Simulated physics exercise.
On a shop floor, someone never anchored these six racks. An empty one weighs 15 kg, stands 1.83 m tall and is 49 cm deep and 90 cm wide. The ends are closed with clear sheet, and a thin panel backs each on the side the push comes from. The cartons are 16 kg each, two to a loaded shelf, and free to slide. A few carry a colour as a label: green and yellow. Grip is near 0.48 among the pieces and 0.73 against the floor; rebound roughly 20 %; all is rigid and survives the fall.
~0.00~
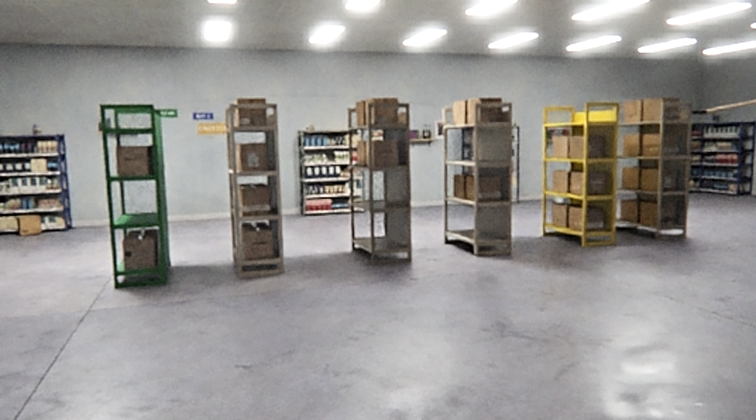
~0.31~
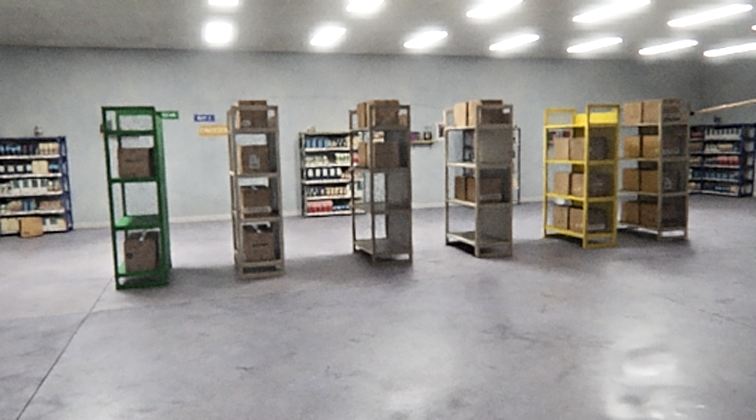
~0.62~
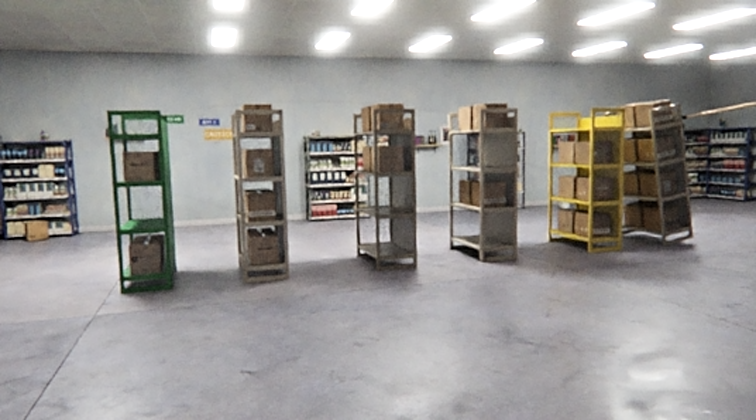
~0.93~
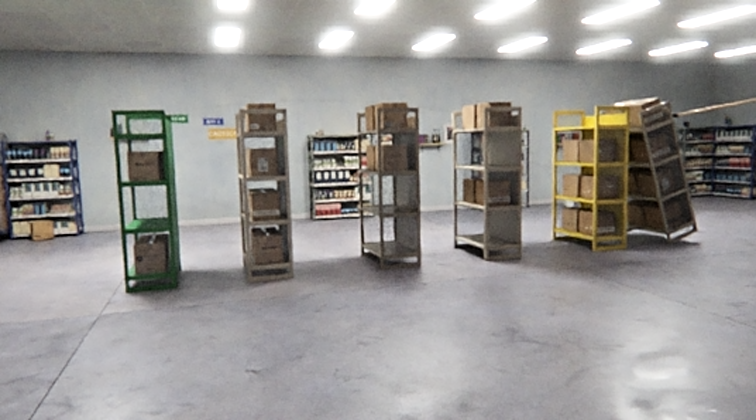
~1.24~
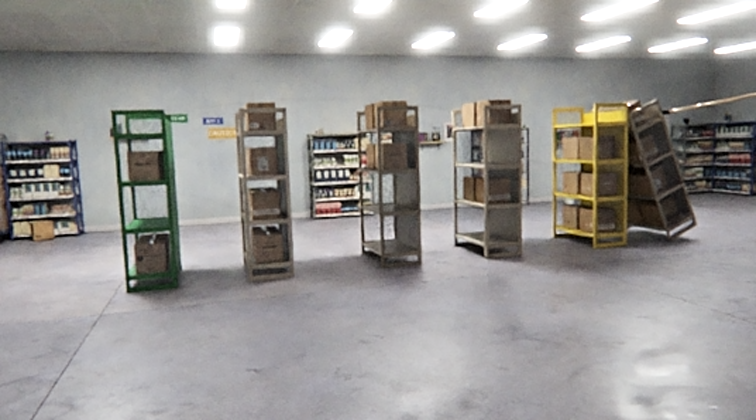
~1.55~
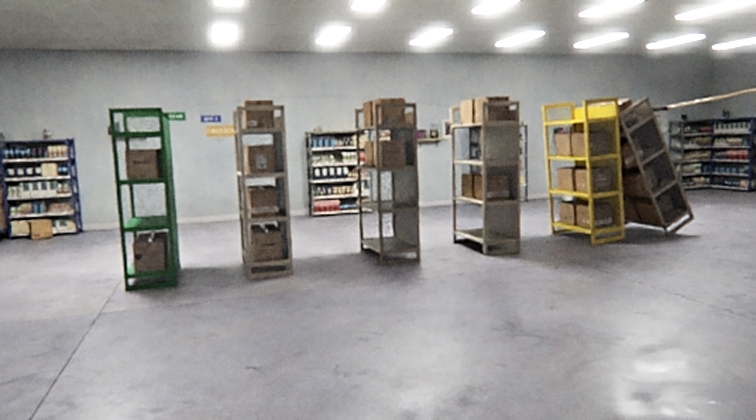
A pole at right pushing the end shelving unit, tilting it left against the yellow one, which begins leaning slightly left.
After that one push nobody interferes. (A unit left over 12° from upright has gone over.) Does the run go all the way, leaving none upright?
Here yes, the whole lot goes.
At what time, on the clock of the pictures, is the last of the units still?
Around 5.5 s.
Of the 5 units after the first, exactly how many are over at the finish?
The count is 5.
By 2.12 s, 6 cartons spilt or dropped; 1 of the 5 other units over; yellow unit tilted 25°.
By 2.88 s, 12 cartons spilt or dropped; 2 of the 5 other units over; yellow unit tilted 56°.
By 4.16 s, 20 cartons spilt or dropped; 4 of the 5 other units over; yellow unit tilted 61°.
By 4.82 s, 28 cartons spilt or dropped; 5 of the 5 other units over; green unit tilted 65°; yellow unit tilted 61°.
When it is over (5.7 s), 32 cartons spilt or dropped; 5 of the 5 other units over; green unit lying flat; yellow unit tilted 61°. Not one is left standing. In pixels of the last frame, middles, green unit near (27, 267), yellow unit near (526, 194).
